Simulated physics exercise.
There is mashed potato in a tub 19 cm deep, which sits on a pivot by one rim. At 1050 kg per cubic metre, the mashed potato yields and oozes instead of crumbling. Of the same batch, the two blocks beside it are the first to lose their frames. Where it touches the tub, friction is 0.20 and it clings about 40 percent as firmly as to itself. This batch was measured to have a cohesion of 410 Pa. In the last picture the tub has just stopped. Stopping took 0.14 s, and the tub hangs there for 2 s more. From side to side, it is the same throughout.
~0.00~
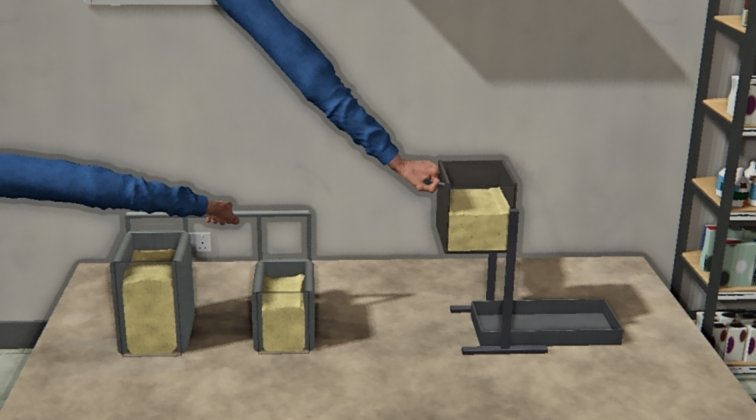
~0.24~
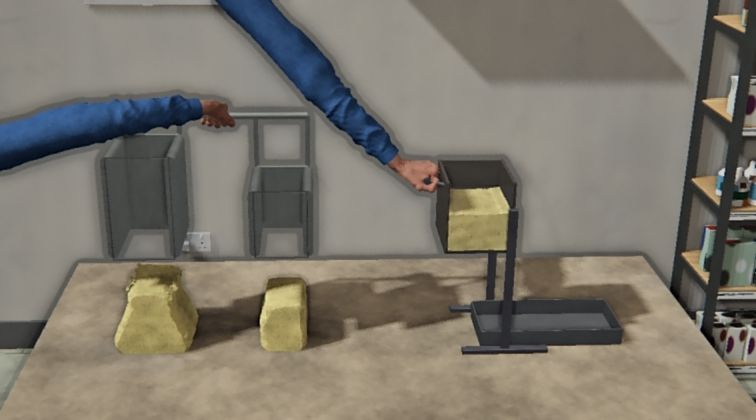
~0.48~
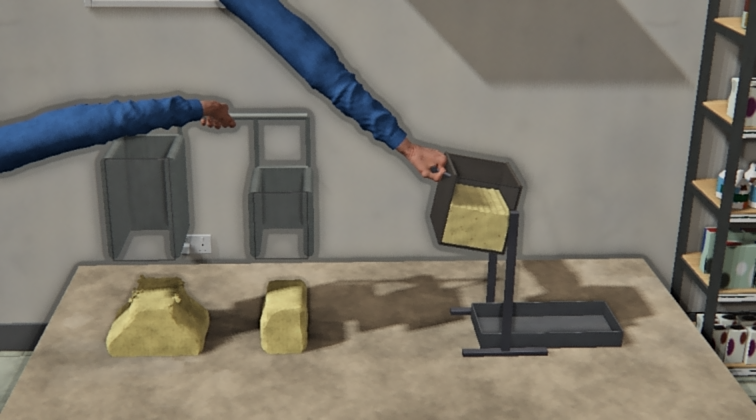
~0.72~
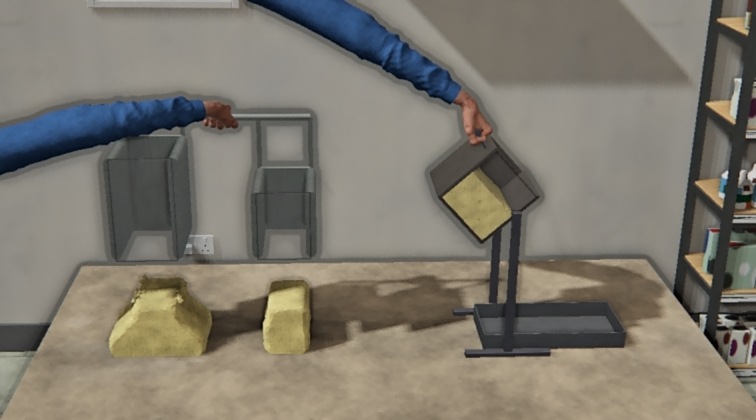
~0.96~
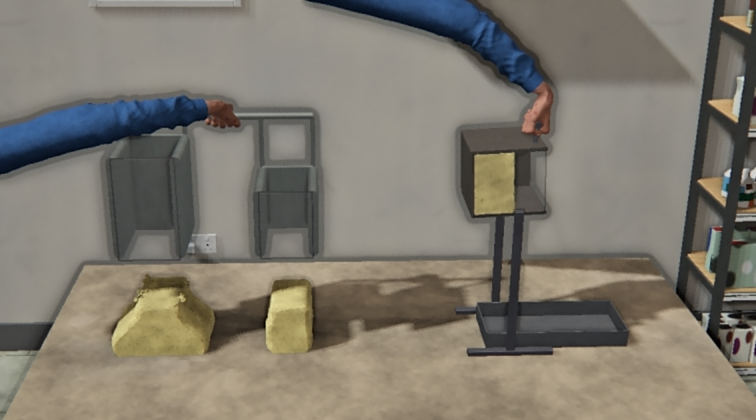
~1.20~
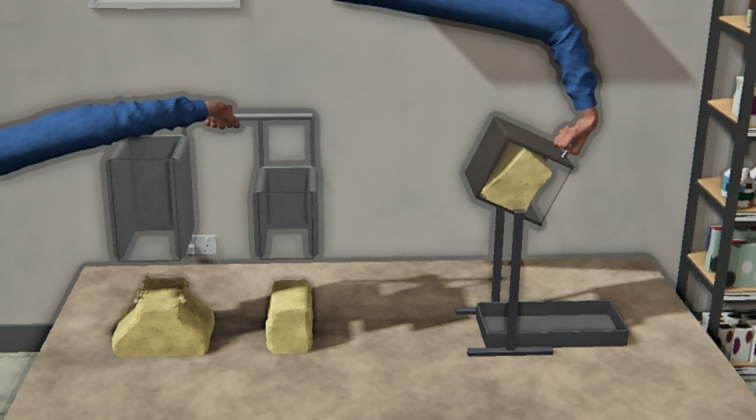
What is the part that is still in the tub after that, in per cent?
About 0 %.
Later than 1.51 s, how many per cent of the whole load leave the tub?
Around 0 % of the whole load.
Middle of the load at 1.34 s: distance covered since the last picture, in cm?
The distance comes to some 8 cm.
After 1.34 s, the tub is at 115 degrees and holds 76 %.
After 1.51 s, the tub is at 115 degrees and holds 0 %.
After 1.68 s, the tub is at 115 degrees and holds 0 %.
After 1.85 s, the tub is at 115 degrees and holds 0 %.
After 3.20 s, at the end, the tub is at 115 degrees and holds 0 %.
